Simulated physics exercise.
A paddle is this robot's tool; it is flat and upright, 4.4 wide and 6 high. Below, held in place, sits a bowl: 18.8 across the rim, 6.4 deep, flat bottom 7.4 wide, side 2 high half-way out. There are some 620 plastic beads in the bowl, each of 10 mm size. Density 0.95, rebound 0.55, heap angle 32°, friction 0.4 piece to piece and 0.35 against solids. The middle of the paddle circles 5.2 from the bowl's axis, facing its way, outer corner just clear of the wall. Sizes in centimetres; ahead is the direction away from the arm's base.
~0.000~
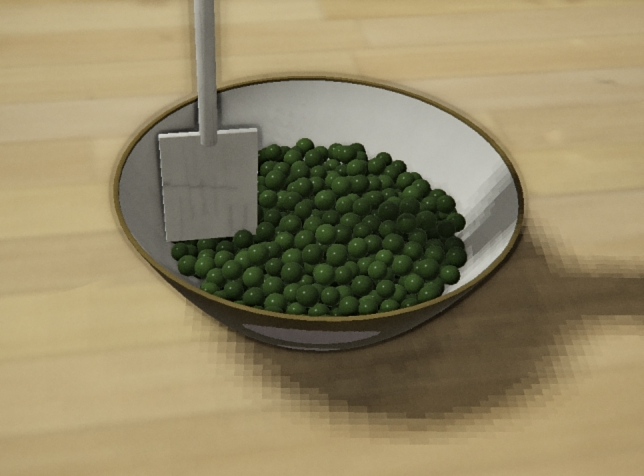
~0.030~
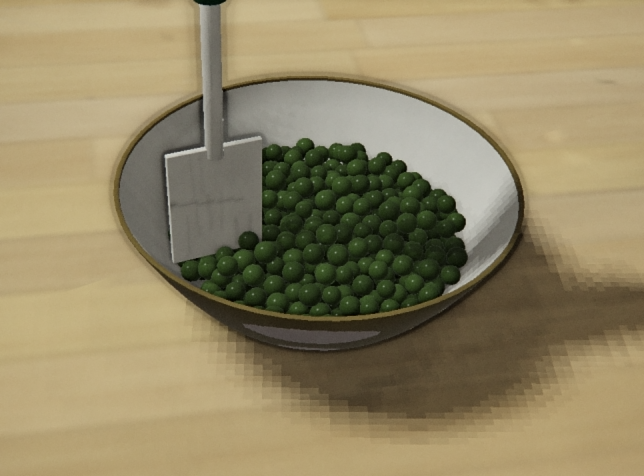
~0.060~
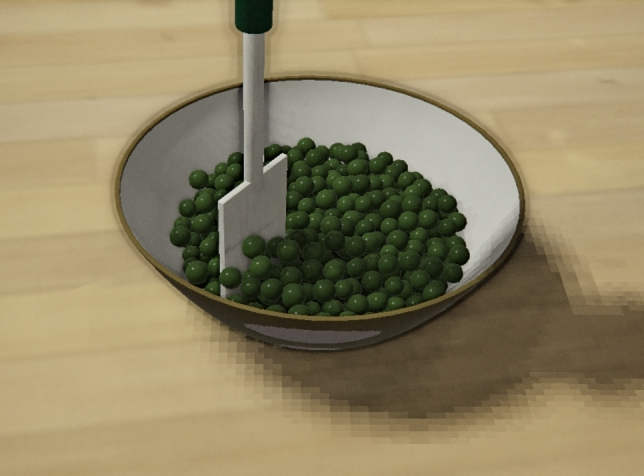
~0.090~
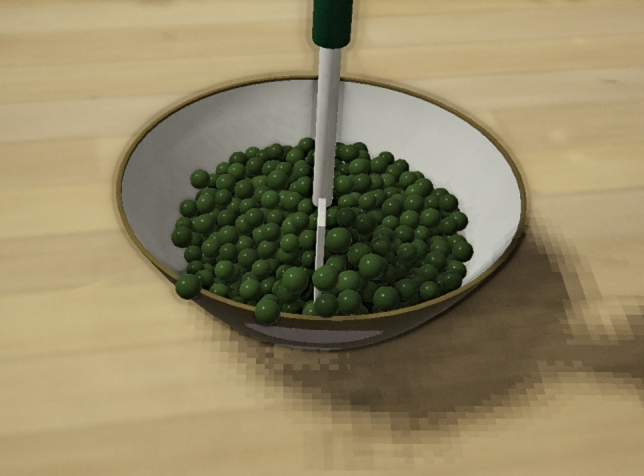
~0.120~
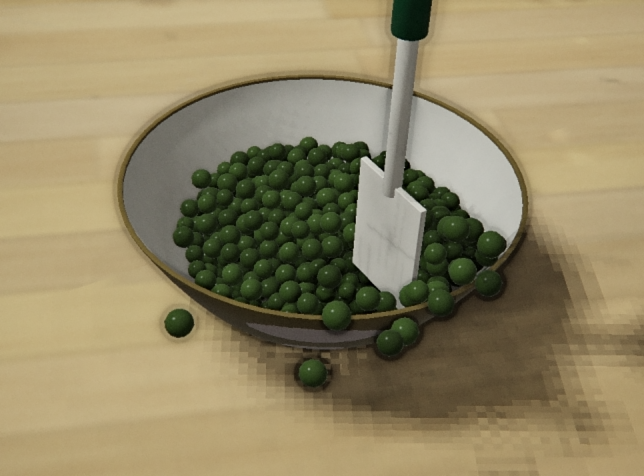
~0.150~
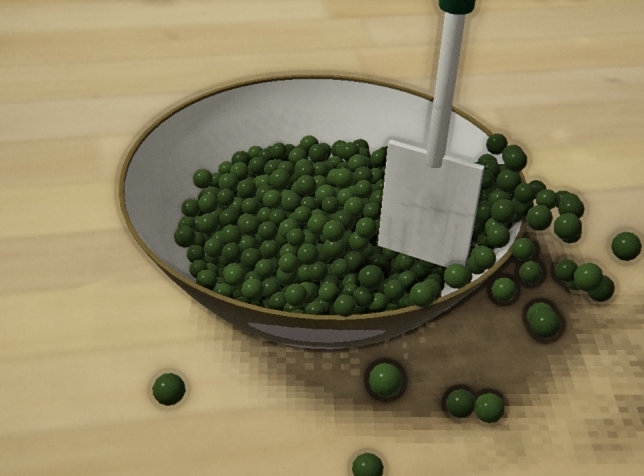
At first, a flat paddle stands at the left side of a white bowl heaped with small green beads on a wooden surface. It turns and sweeps through the near side of the heap toward the right, pushing beads over the rim, and more scatter outside as it reaches the right side.
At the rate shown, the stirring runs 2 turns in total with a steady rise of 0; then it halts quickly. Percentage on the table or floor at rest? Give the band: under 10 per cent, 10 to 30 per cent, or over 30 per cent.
Band: Over 30 per cent.
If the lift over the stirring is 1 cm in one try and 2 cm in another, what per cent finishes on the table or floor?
I'd say some 30 per cent, and some 20 per cent.
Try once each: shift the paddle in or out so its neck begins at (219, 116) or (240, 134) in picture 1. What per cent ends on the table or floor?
55 and 60 %.
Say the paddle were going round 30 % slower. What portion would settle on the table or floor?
That would be some 35 percent.
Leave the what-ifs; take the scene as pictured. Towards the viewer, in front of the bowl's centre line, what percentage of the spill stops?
Close to 40 percent, I reckon.
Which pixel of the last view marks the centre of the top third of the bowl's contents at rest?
Somewhere close to (319, 242).
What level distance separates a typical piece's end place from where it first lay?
Roughly 7 cm, measured level.
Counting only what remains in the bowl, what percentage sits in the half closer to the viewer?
About 50 %.
After 0.35 s, 6° round, highest piece 18 above the table; 455 in the bowl, 67 on the table or floor, 95 in flight or on the tool.
After 0.55 s, 227° round, highest piece 10 above the table; 377 in the bowl, 187 on the table or floor, 53 in flight or on the tool.
After 0.85 s, 0° round, highest piece 6 above the table; 347 in the bowl, 270 on the table or floor.
After 1.55 s, 0° round, highest piece 4 above the table; 347 in the bowl, 270 on the table or floor.
At rest, 347 in the bowl, 270 on the table or floor. That is 44 % on the table or floor.
